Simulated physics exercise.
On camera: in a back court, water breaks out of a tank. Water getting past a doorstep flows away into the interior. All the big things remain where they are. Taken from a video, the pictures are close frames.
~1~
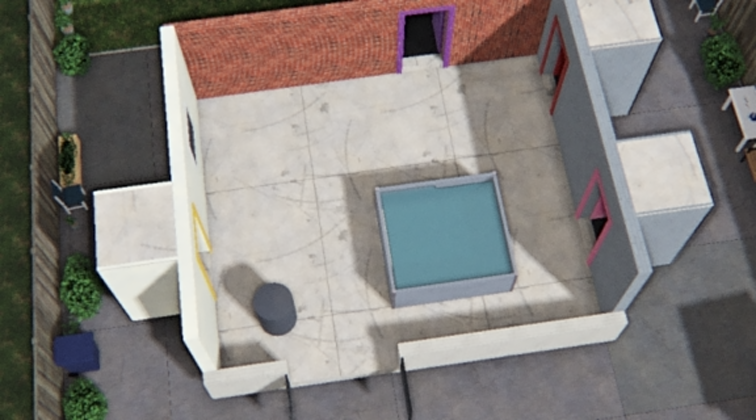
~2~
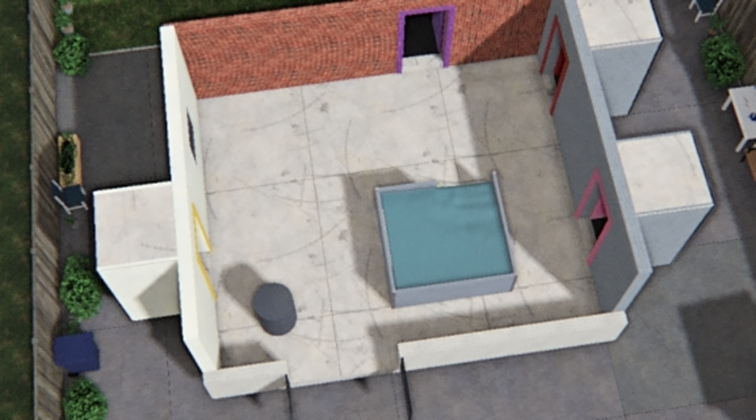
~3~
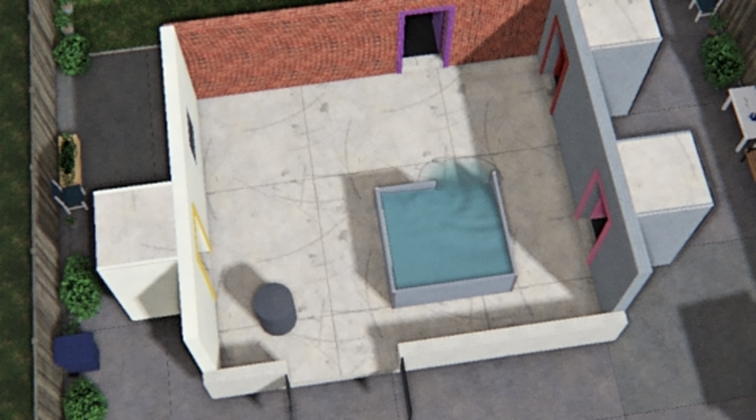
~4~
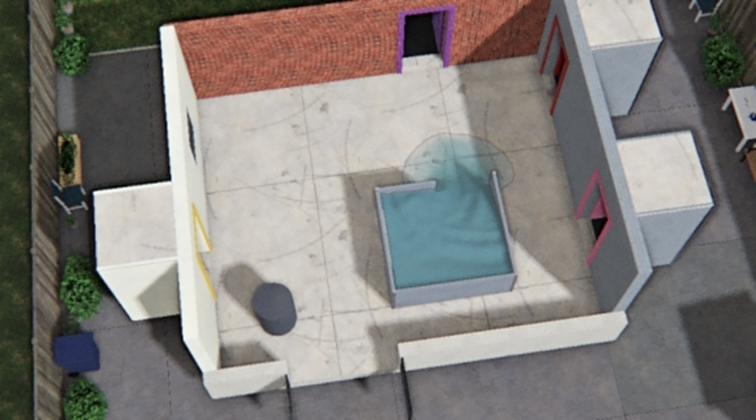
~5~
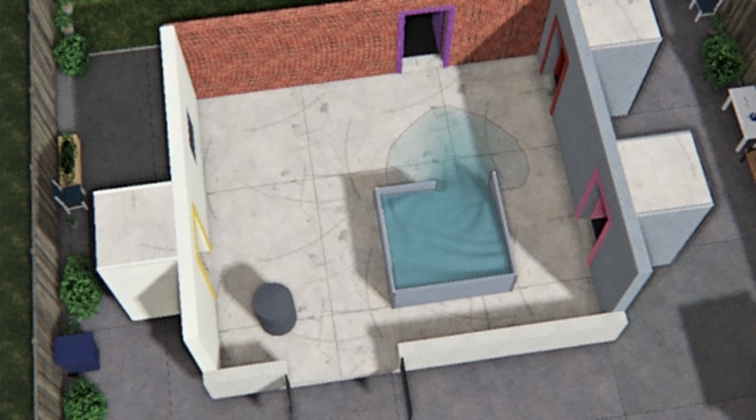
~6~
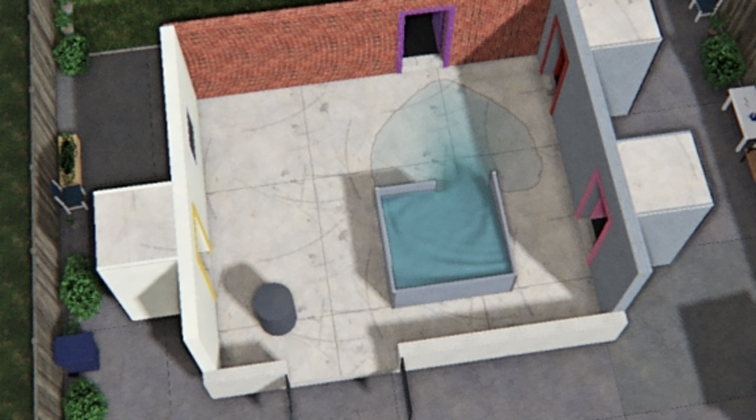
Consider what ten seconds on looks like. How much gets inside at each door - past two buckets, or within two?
The pink door within two, the purple door past two, the red door past two, the yellow door within two.
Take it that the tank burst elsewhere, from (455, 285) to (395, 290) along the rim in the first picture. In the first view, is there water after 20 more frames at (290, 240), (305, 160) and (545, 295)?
Submerged, unwetted, submerged.
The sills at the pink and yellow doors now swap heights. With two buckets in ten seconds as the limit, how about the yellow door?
My answer is that the yellow door doesn't reach it.
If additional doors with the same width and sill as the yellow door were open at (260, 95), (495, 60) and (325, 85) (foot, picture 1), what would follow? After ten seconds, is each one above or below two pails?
First stays short of it, second crosses the line, third stays short of it.
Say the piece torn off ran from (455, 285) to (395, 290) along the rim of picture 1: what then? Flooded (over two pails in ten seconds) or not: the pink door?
The pink door crosses the line.
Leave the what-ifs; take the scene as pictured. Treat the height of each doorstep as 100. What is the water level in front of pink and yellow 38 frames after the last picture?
Roughly 30 % and 40 %, respectively.
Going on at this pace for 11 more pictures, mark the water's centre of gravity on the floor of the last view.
I reckon somewhere around (447, 192).
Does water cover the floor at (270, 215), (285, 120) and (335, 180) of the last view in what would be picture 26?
As listed, the points end up high and dry, soaked and high and dry.
A moment on, water covers 30 % of the floor; the pink door not reached, the purple door over two buckets in, the red door wet at the sill, nothing in, the yellow door not reached.
Next, water covers 30 % of the floor; the pink door not reached, the purple door far over two buckets in, the red door over two buckets in, the yellow door not reached.
Then, water covers 45 % of the floor; the pink door not reached, the purple door far over two buckets in, the red door far over two buckets in, the yellow door not reached.
Later, water covers 75 % of the floor; the pink door wet at the sill, nothing in, the purple door far over two buckets in, the red door far over two buckets in, the yellow door wet at the sill, nothing in.
In the end, water covers 95 % of the floor; the pink door wet at the sill, nothing in, the purple door far over two buckets in, the red door far over two buckets in, the yellow door wet at the sill, nothing in.
